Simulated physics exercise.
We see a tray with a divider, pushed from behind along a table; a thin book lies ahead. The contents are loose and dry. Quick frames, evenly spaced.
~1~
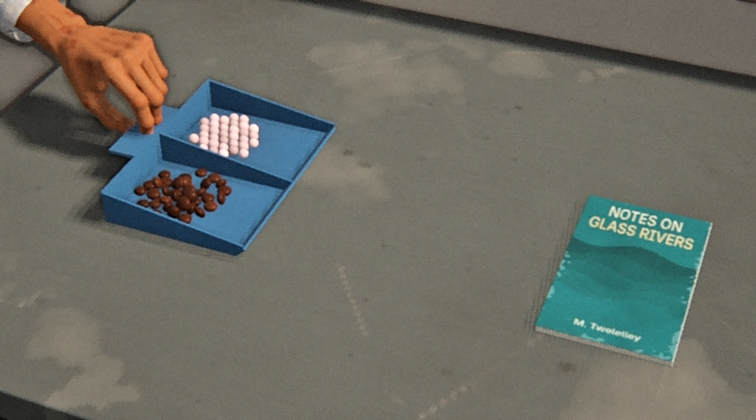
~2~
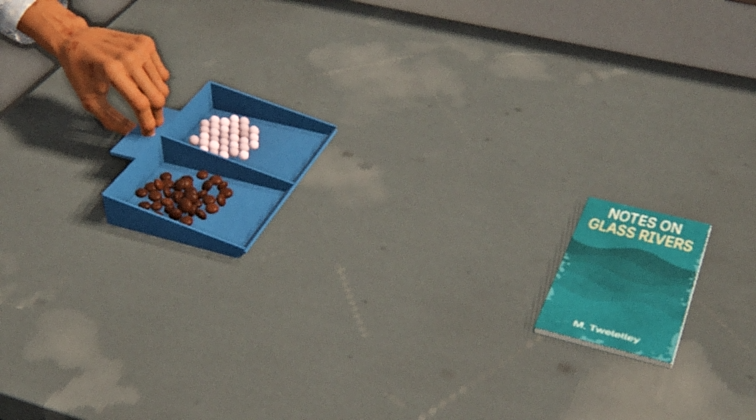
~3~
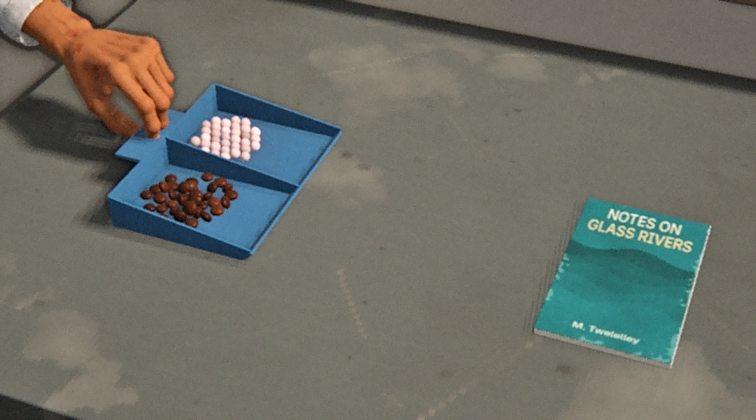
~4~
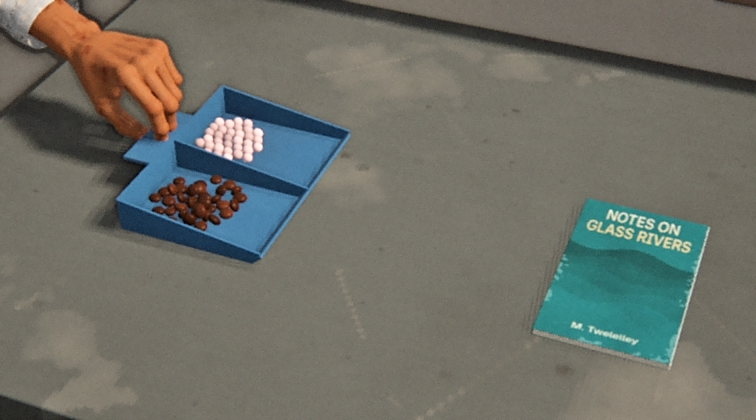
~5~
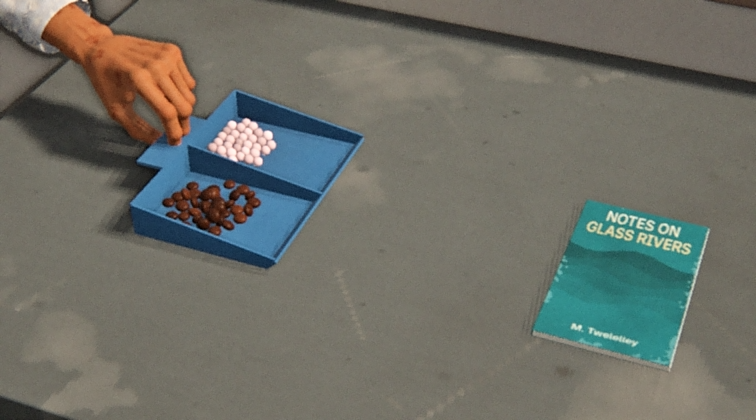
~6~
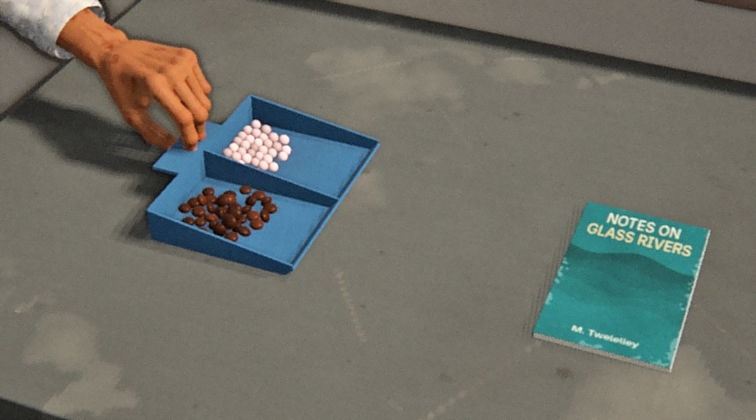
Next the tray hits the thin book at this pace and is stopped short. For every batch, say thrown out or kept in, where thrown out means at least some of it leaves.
Nearer batch - kept in, farther batch - kept in.
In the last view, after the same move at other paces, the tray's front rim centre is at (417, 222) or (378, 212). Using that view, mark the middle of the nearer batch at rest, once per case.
It would come to rest near (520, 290) the first time and near (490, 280) the second.
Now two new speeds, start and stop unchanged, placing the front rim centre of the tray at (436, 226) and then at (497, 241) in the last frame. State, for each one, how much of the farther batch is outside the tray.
Roughly 40 per cent the first time and 60 per cent the second.
Then, 0.34 s later than the last frame, tray still sliding, front rim near (443, 228); nearer batch all inside; farther batch all inside.
Then, 0.77 s later than the last frame, tray stopped at the thin book; nearer batch all inside, moved towards the front rim; farther batch all inside.
Then, 0.98 s later than the last frame, tray stopped at the thin book; nearer batch all inside, moved towards the front rim; farther batch all inside, moved towards the front rim.
When it is over, tray stopped at the thin book; nearer batch all inside, moved towards the front rim; farther batch all inside, moved towards the front rim.
